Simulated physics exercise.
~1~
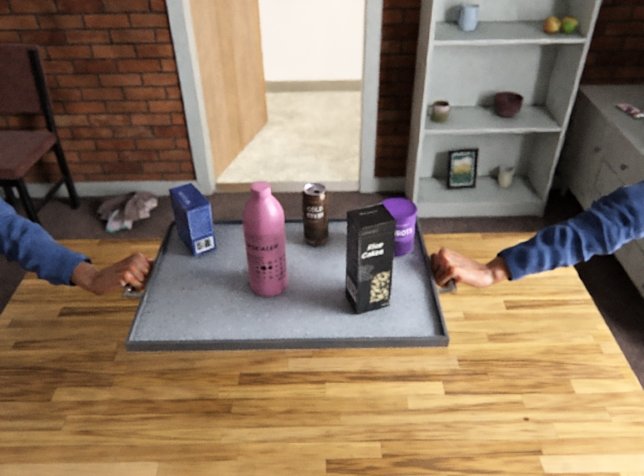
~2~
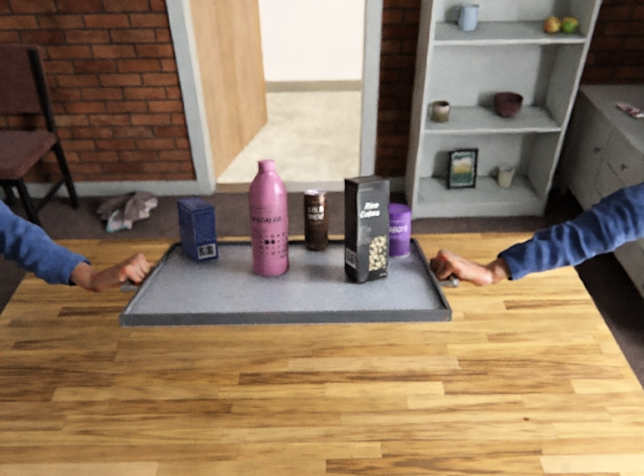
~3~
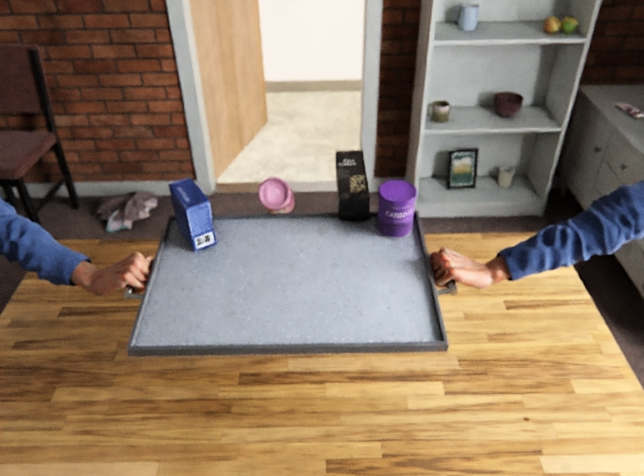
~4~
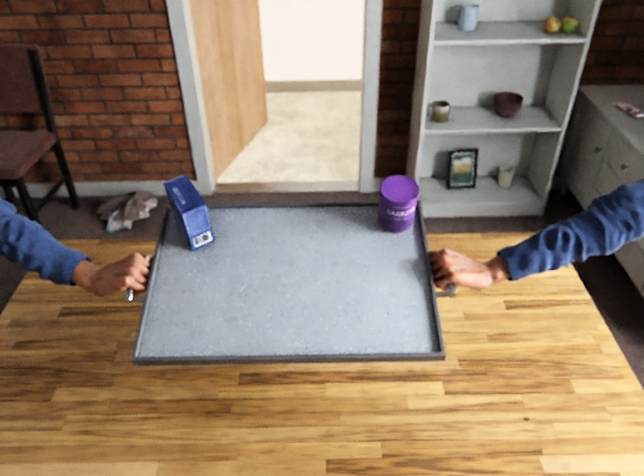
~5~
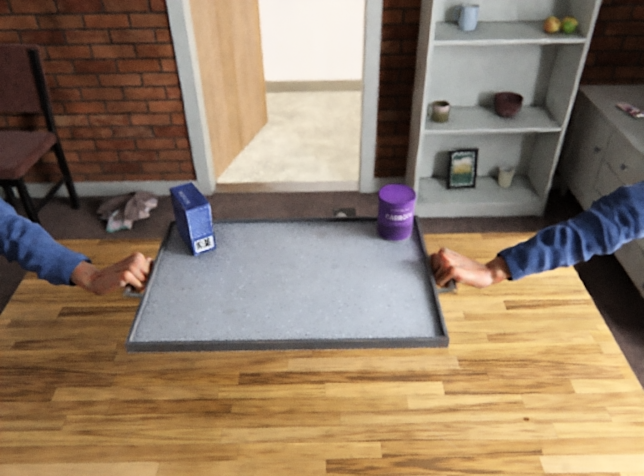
In a brick-walled room, hands tilt a tray until the bottle, carton and can go off it, leaving blue packet and purple tin standing.
